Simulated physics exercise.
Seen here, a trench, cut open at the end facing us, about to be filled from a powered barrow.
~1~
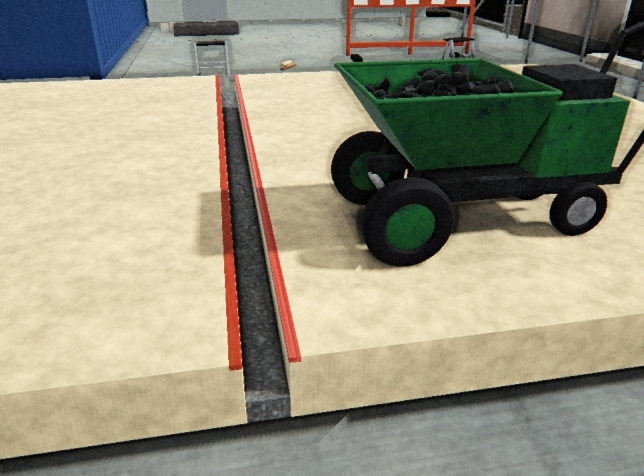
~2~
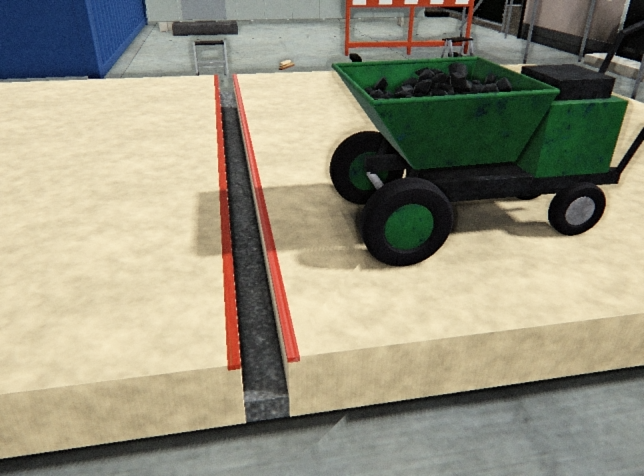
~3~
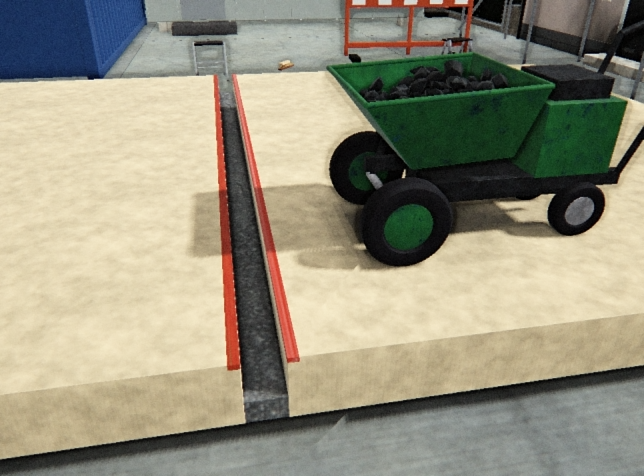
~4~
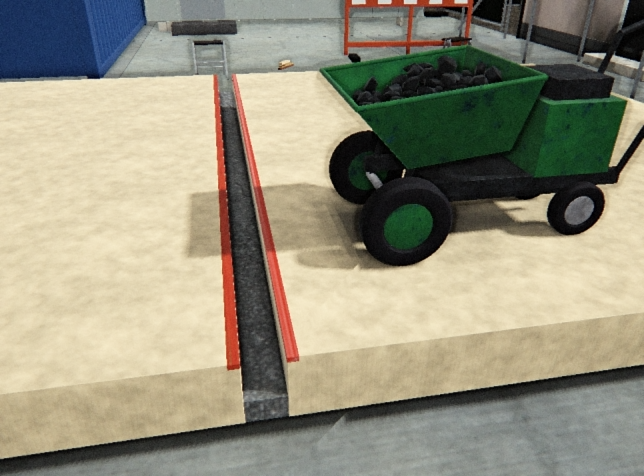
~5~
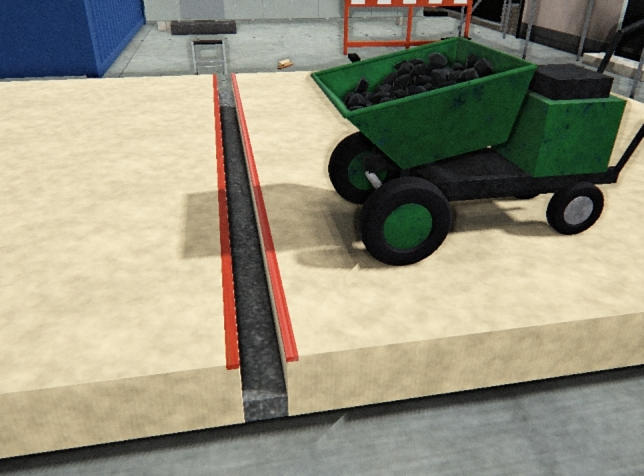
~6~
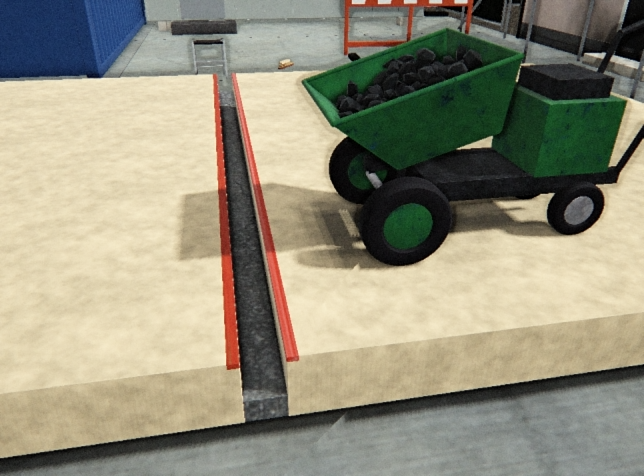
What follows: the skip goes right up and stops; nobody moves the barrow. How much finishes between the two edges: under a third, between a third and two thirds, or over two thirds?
The trench takes between a third and two thirds.
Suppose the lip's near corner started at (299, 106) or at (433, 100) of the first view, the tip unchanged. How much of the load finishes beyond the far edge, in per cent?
First some 80, then 10 per cent.
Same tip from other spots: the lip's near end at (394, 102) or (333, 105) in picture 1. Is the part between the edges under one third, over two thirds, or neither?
In turn: Between a third and two thirds; under a third.
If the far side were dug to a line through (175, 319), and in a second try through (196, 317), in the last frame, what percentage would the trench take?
First some 100, then 90 per cent.
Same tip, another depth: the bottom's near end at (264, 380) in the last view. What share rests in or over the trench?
Roughly 50 in a hundred.
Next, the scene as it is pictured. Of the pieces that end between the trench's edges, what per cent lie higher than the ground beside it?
Some 30 per cent.
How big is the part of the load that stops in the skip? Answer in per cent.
Near 10 %.
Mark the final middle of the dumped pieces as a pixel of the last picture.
Roughly at (238, 238).
Just after the last frame, skip tipped steeply; every one in the skip.
A moment on, skip tipped right over; the larger part in the skip; about a tenth in or heaped over the trench; just a few beyond it; just a few falling.
Further on, skip tipped right over; roughly a quarter in the skip; roughly half in or heaped over the trench; roughly a quarter beyond it.
When it is over, skip tipped right over; about a tenth in the skip; just a few short of the trench; roughly half in or heaped over the trench; roughly a third beyond it.
